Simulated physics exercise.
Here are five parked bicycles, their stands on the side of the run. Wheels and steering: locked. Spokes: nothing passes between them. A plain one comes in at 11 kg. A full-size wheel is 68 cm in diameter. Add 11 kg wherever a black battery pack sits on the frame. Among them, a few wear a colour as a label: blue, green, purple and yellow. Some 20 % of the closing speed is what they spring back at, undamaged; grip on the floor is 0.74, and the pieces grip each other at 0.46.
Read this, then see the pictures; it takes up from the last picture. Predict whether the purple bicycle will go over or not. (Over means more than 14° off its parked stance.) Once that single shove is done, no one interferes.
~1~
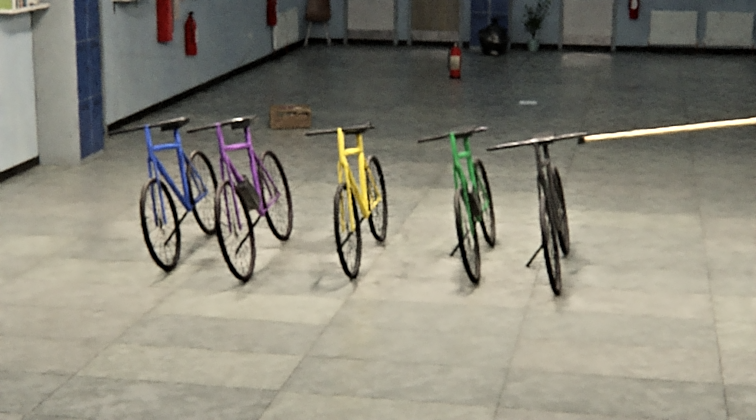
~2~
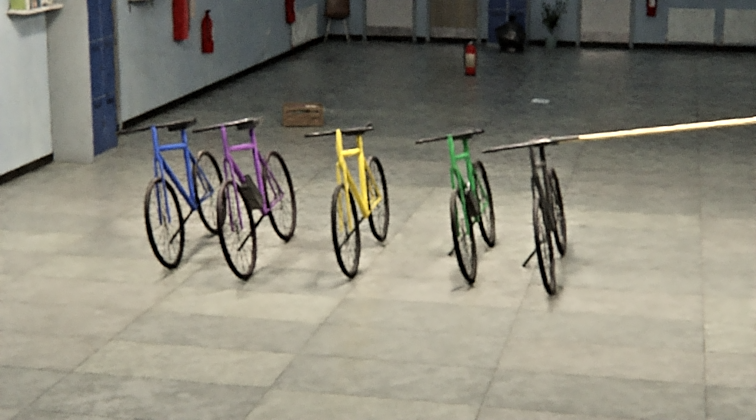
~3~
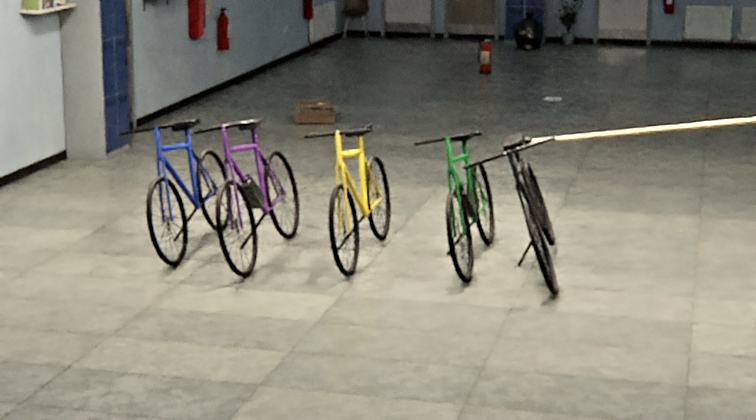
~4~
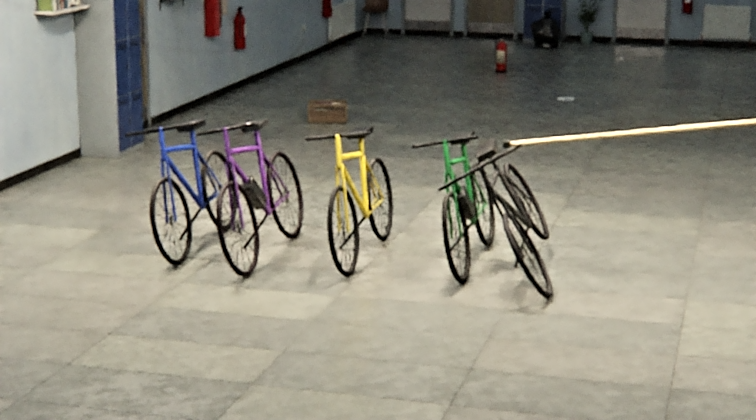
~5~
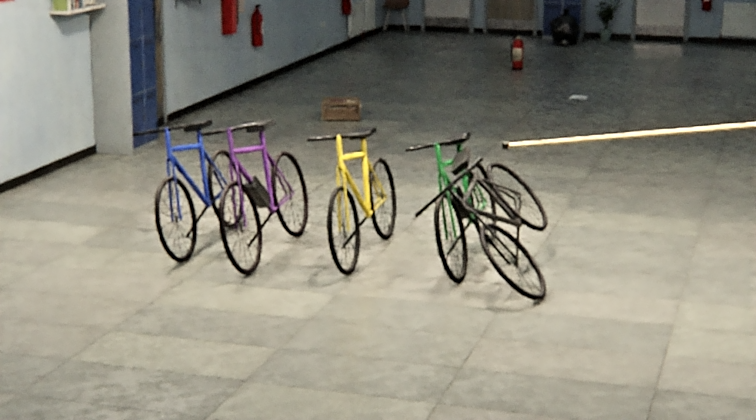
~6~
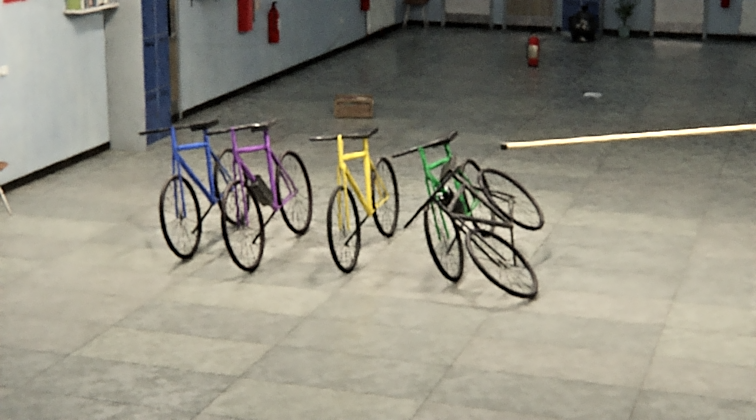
It gives way.
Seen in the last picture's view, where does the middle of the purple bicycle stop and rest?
In the last picture it comes to a stop at about (174, 219).
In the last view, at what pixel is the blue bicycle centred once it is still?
Roughly (138, 205).
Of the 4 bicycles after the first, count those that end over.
All told, it comes to 4.
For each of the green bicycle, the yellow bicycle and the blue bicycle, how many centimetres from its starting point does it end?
Green 60 cm, yellow 110 cm, blue 60 cm.
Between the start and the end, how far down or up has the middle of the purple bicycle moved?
About 30 cm lower.
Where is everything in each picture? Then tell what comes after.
In the first picture (pixels give the middle of a visible side; the camera moves round a little), pole end (582, 141) 14 cm from the first bicycle; purple bicycle (280, 179); yellow bicycle (333, 213); blue bicycle (140, 207); none of the others has stirred.
The second picture shows pole end pushing; purple bicycle (283, 180).
The third picture shows pole end (529, 143) pushing; purple bicycle (284, 179); none of the others has stirred.
The fourth picture shows pole end (507, 145) stopped; purple bicycle (285, 180); none of the others has stirred.
The fifth picture shows pole end (506, 147) stopped; purple bicycle (289, 180); none of the others has stirred.
The sixth picture shows pole end (504, 147) stopped; purple bicycle (291, 179); green bicycle (423, 227) 9° from how it stood; blue bicycle (159, 202); one has shifted.
Then, 0.78 s past the last view, 2 of the 4 other bicycles over; purple bicycle unmoved; green bicycle 58° from how it stood.
Then, 1.90 s past the last view, 4 of the 4 other bicycles over; purple bicycle 53° from how it stood; green bicycle 72° from how it stood.
In the end, 4 of the 4 other bicycles over; purple bicycle 72° from how it stood; green bicycle 72° from how it stood; yellow bicycle 69° from how it stood. Not one is left standing. From the last view, middles, purple bicycle near (174, 219), green bicycle near (395, 230).
